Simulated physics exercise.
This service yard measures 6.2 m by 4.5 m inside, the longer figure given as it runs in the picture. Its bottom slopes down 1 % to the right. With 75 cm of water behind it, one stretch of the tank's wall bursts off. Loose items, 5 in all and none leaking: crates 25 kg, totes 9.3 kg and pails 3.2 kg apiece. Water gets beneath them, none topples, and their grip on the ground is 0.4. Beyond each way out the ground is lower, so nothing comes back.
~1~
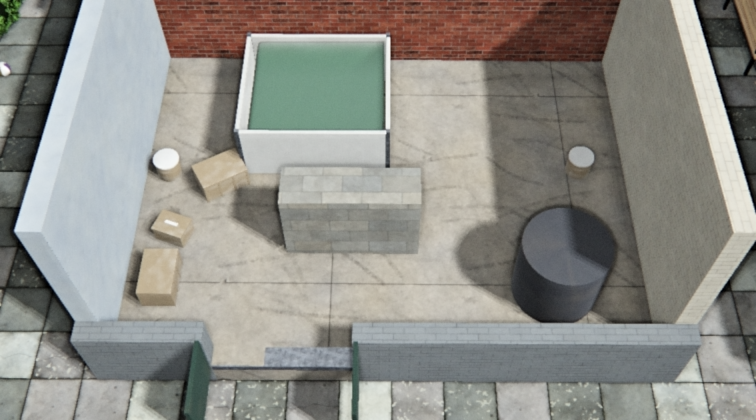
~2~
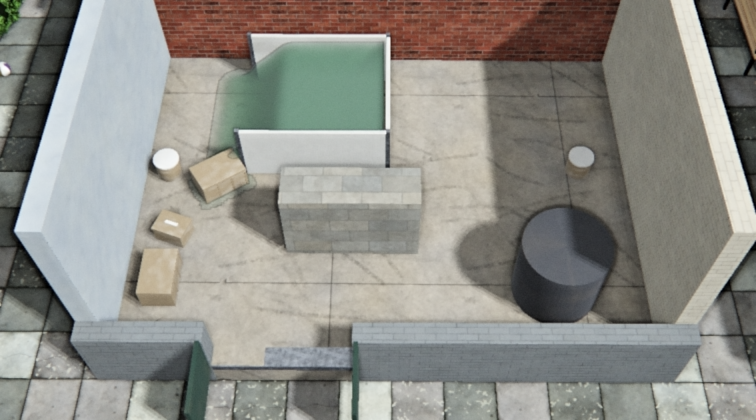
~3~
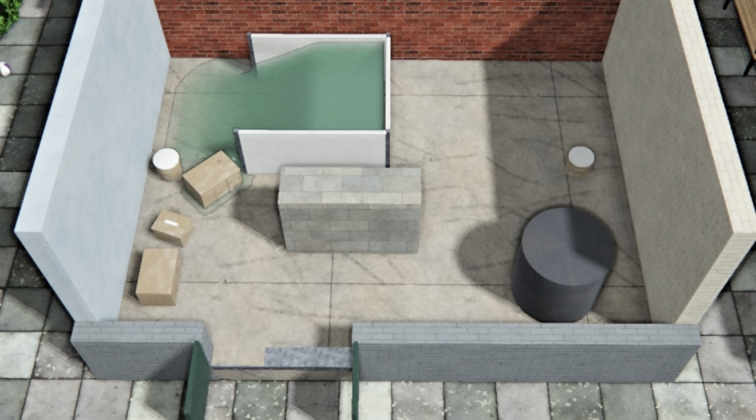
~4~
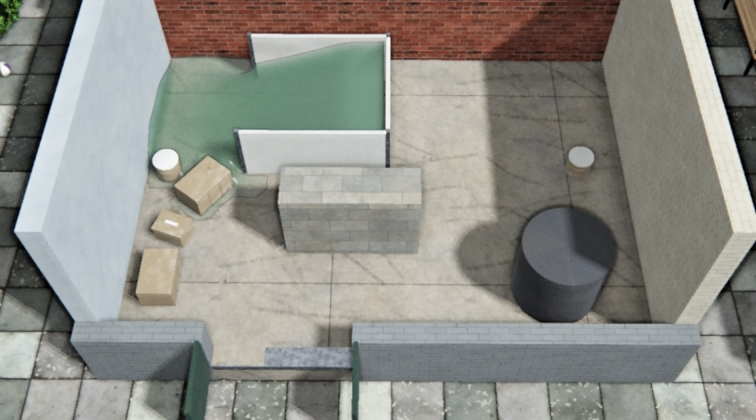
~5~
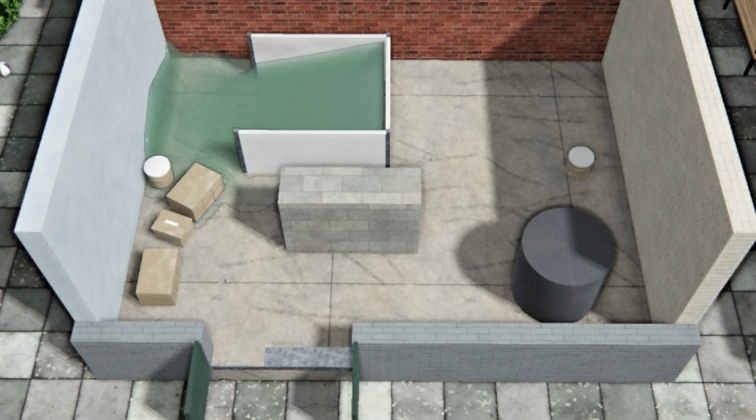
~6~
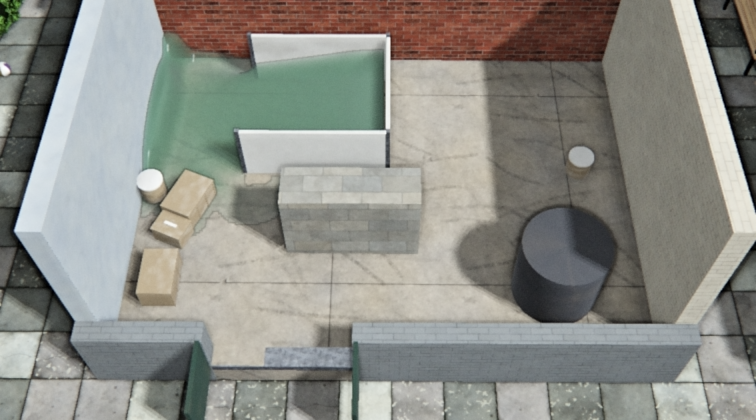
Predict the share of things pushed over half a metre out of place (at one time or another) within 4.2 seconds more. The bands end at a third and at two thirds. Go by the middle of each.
That comes to two thirds or more.
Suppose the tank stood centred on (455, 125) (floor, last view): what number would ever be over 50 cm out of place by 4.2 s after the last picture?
Then 4.
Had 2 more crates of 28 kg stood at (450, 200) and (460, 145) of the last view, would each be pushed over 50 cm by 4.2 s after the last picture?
In turn: Short of it, short of it.
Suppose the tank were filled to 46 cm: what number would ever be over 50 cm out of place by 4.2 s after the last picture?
Then 4.
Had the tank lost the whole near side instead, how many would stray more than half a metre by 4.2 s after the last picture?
Then 5.
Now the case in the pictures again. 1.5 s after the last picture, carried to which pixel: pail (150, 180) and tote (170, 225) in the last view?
Near (136, 305) and (284, 294).
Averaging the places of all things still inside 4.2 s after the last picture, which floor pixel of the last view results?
At about (460, 287).
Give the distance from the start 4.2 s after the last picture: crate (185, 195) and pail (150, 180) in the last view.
In that order: 300 cm, gone out.
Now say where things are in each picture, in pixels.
A crate at (219, 168) rests on the ground; a pail at (166, 159) rests on the ground; water covers 2.9 m2; 0 of 5 have shifted, in the first picture.
A crate at (217, 168) rests on the ground; a pail at (166, 159) rests on the ground; water covers 3.8 m2; 0 of 5 have shifted, in the second picture.
A crate at (211, 172) rests on the ground, 12 cm from its start; a pail at (166, 159), on the bottom; 5.0 m2 under water; 1 of 5 have shifted, in the third picture.
A crate at (202, 178) rests on the ground, 26 cm from its start; a pail at (165, 159), on the bottom; 5.7 m2 under water; 1 of 5 have shifted, in the fourth picture.
A crate at (194, 185), on the bottom, 40 cm from its start; a pail at (157, 166) rests on the ground, 16 cm from its start; water covers 6.0 m2; 2 of 5 have shifted, in the fifth picture.
A crate at (186, 193), on the bottom, 53 cm from its start; a pail at (149, 180) rests on the ground, 39 cm from its start; 6.3 m2 under water; 2 of 5 have shifted, in the sixth picture.
Then, 0.4 s after the last picture 2 of 5 are over 50 cm from their spots; 1 afloat.
Then, 1.5 s after the last picture 4 of 5 are over 50 cm from their spots; 2 afloat.
Then, 2.8 s after the last picture 4 of 5 are over 50 cm from their spots; 1 afloat.
Then, 4.2 s after the last picture 5 of 5 are over 50 cm from their spots, and 5 have been at some point; 1 afloat.
